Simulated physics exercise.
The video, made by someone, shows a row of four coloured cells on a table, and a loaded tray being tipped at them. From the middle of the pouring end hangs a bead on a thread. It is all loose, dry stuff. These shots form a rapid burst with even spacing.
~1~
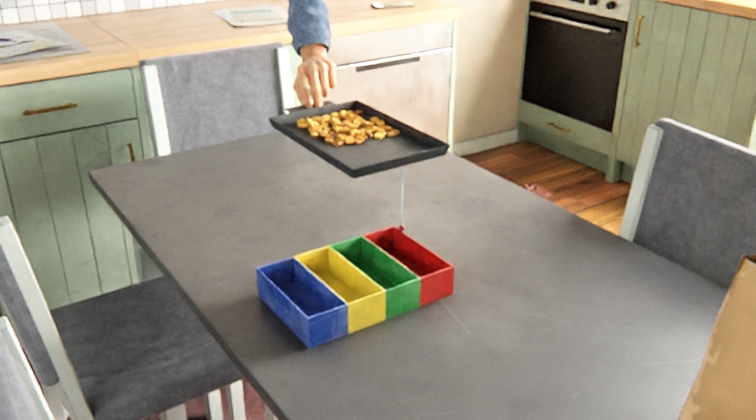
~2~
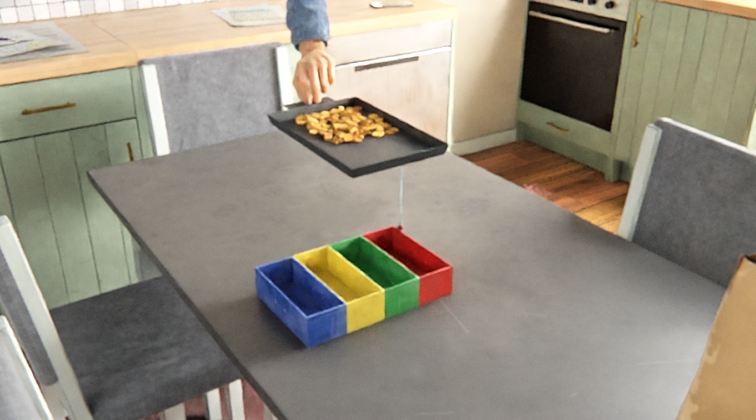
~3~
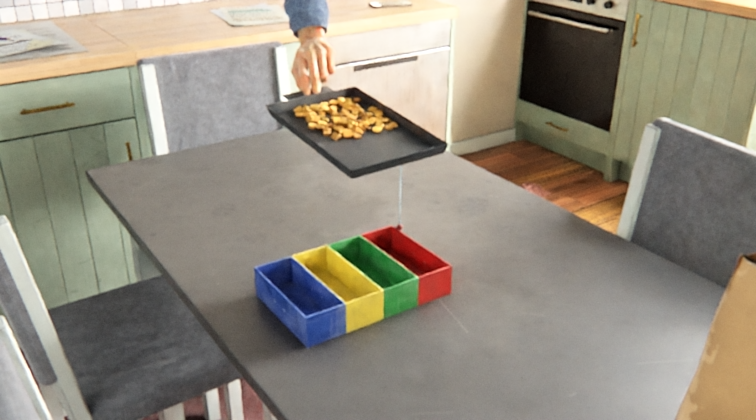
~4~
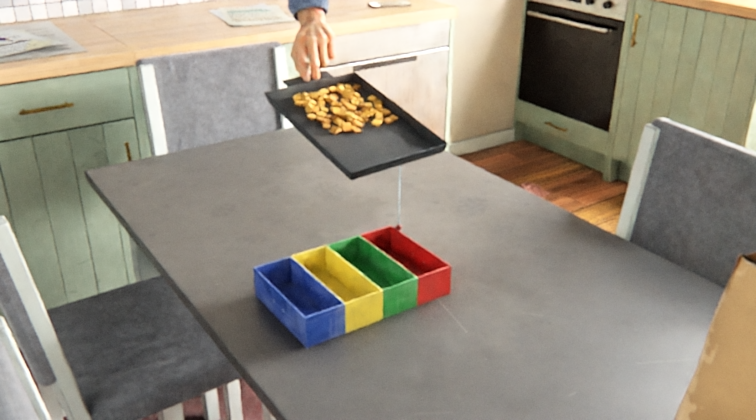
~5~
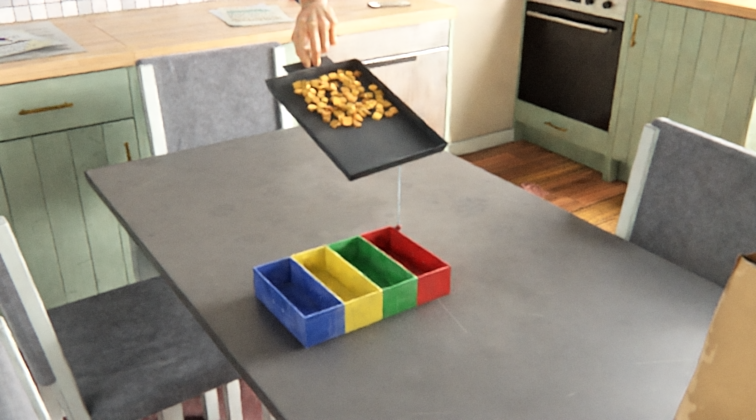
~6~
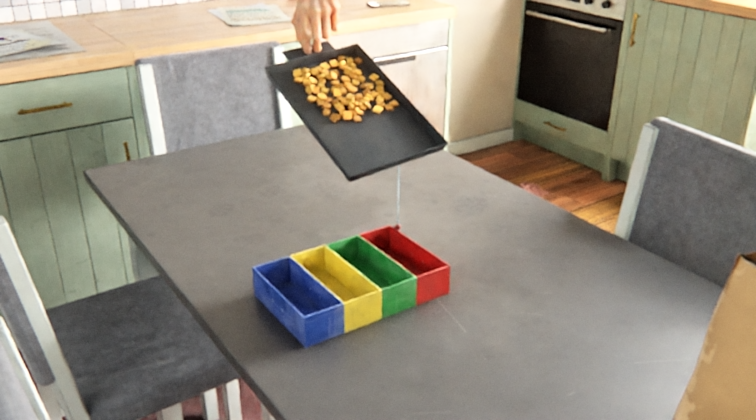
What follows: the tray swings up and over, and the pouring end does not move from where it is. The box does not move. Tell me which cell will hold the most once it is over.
The green cell will hold the most.
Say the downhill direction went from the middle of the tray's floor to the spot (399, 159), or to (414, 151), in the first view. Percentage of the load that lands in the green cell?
Respectively close to 0 and 0 in a hundred.
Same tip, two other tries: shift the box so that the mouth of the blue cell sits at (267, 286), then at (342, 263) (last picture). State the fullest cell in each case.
First place: Red; second place: Yellow.
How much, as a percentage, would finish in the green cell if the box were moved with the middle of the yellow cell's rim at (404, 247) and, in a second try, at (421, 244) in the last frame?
Close to 0 in a hundred, then close to 0 in a hundred.
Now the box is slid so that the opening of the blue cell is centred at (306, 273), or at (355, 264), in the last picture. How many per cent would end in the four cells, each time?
About 90 % and 100 %.
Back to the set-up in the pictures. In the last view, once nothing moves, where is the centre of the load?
Somewhere close to (385, 289) in the last picture.
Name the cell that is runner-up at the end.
The answer here is red.
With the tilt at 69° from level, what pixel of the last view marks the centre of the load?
I'd mark it close to (378, 168).
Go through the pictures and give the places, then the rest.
In the first picture, corners of the pouring end at (354, 168) and (446, 145), level; middle of the load at (345, 129), cereal squares; bead on its thread at (402, 228); blue cell at (328, 323); yellow cell at (367, 309); green cell at (403, 296); red cell at (437, 283).
In the second picture, corners of the pouring end at (353, 168) and (445, 144), level; middle of the load at (344, 126).
In the third picture, corners of the pouring end at (352, 168) and (445, 143), tipped barely, lowest at the left corner; middle of the load at (343, 119).
In the fourth picture, corners of the pouring end at (351, 170) and (444, 143), tipped a little, lowest at the left corner; middle of the load at (342, 110).
In the fifth picture, corners of the pouring end at (351, 172) and (445, 142), tipped clearly, lowest at the left corner; middle of the load at (343, 101).
In the sixth picture, corners of the pouring end at (351, 174) and (444, 142), tipped clearly, lowest at the left corner; middle of the load at (343, 91); blue cell at (324, 322); yellow cell at (363, 308); green cell at (399, 295); red cell at (433, 282).
Soon after the last picture, tray tipped steeply; most on the tray; a small part falling or outside the box.
A little later, tray tipped past a quarter turn; a small part on the tray; about half in the green cell; about a quarter in the red cell; a small part in the yellow cell; a stray few in the blue cell; a small part falling or outside the box.
Later still, tray tipped past a quarter turn; about half in the green cell; about a third in the red cell; a small part in the yellow cell; a stray few in the blue cell; a small part falling or outside the box.
At rest, tray tipped past a quarter turn; about half in the green cell; about a third in the red cell; a small part in the yellow cell; a stray few in the blue cell; a small part outside the box.
